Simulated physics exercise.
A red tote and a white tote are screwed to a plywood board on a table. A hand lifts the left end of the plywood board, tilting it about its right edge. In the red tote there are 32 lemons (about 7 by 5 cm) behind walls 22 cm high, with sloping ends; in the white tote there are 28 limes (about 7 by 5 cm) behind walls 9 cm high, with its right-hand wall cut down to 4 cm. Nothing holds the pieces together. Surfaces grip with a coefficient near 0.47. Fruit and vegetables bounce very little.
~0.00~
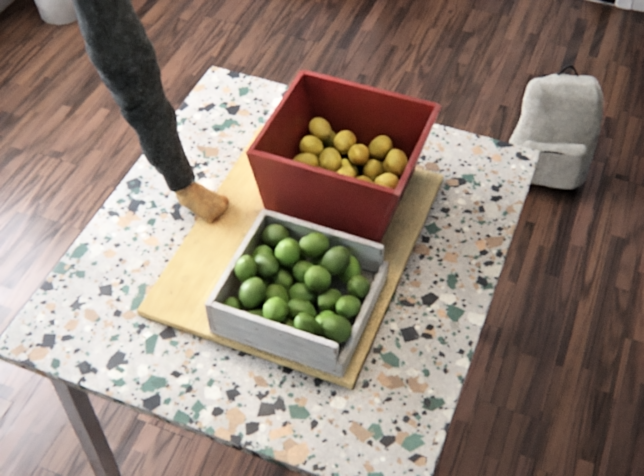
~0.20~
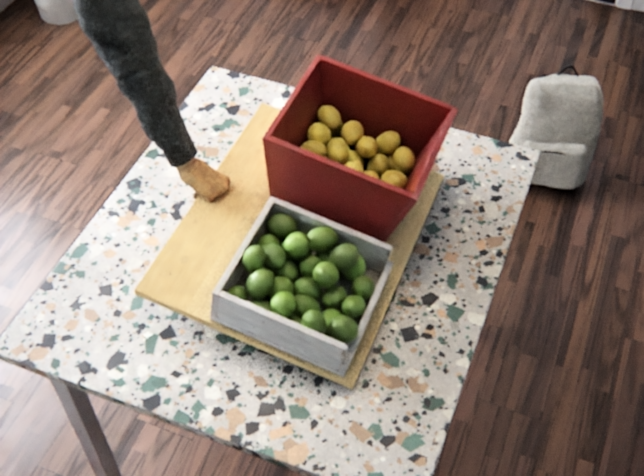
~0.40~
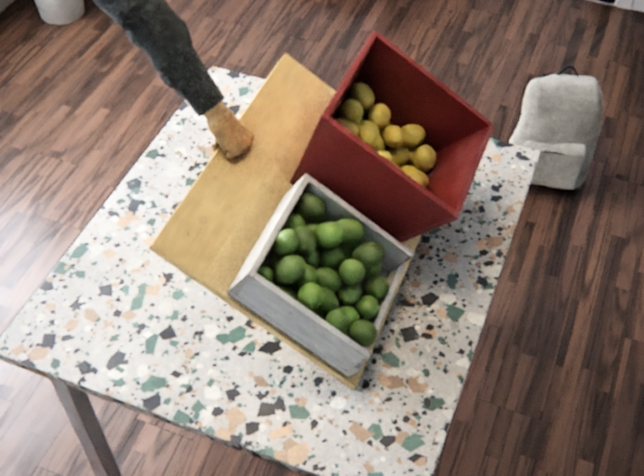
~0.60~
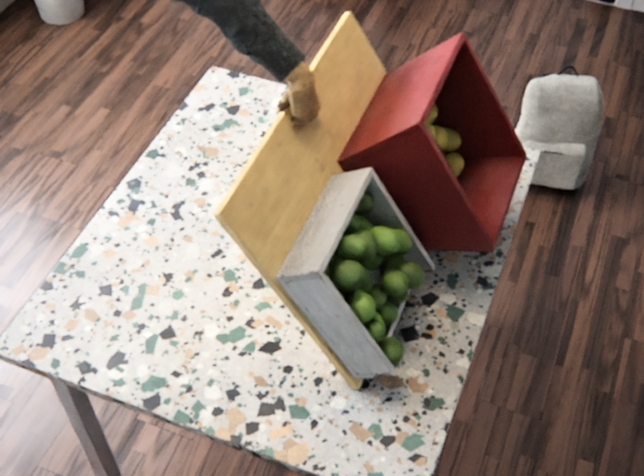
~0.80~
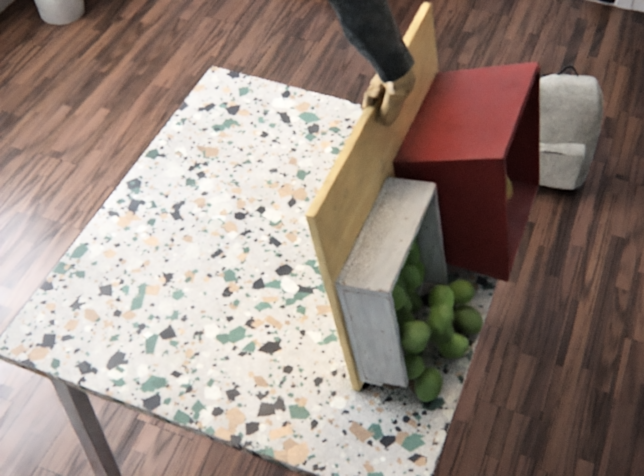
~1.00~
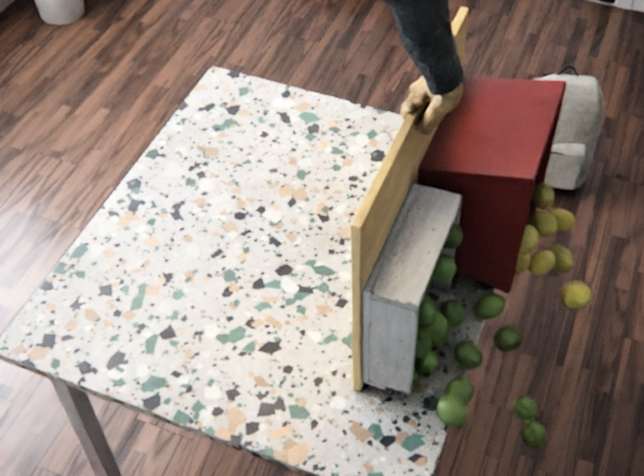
A hand lifts the left end of a plywood board on a speckled table, tilting it and its red tote of lemons and white tote of limes toward the right. The board swings up until nearly upright, and limes tumble out first, followed by lemons dropping from the red tote.
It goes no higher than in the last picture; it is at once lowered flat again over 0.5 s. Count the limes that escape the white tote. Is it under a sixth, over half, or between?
It sheds upwards of half of them.
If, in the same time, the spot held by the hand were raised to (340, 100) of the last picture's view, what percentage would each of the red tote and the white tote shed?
In that case red tote 10, white tote 40 per cent.
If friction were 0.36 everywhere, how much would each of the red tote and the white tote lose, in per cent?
In that case red tote 40, white tote 80 per cent.
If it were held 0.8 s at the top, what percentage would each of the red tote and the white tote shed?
In that case red tote 80, white tote 80 per cent.
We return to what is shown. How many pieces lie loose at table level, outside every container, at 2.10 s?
About 8.
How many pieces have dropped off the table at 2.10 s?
Some 30 pieces.
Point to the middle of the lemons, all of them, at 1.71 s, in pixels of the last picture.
At about (451, 217).
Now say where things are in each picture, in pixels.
In the first picture (each is followed by its nearest rim corner in this view), white tote, (338, 346); red tote, (394, 192); 0° from level; none out.
The second picture shows white tote, (347, 348); red tote, (413, 196); 9° from level.
The third picture shows white tote, (370, 356); red tote, (454, 213); 31° from level.
The fourth picture shows white tote, (394, 371); red tote, (493, 246); 57° from level.
The fifth picture shows white tote, (408, 386); red tote, (509, 276); 79° from level; 6 out, the lowest lime at (428, 384).
The sixth picture shows white tote, (411, 392); red tote, (511, 288); 88° from level; 14 out, the lowest lime at (534, 434).
After 1.18 s, tilt 62°; red tote 21 in, 11 out and white tote 8 in, 20 out.
After 1.40 s, tilt 9°; red tote 15 in, 17 out and white tote 5 in, 23 out.
After 1.71 s, tilt 0°; red tote 15 in, 17 out and white tote 5 in, 23 out.
When it is over (at 2.10 s), red tote 15 in, 17 out and white tote 5 in, 23 out. Asked share, 23 of 28, 82 per cent.
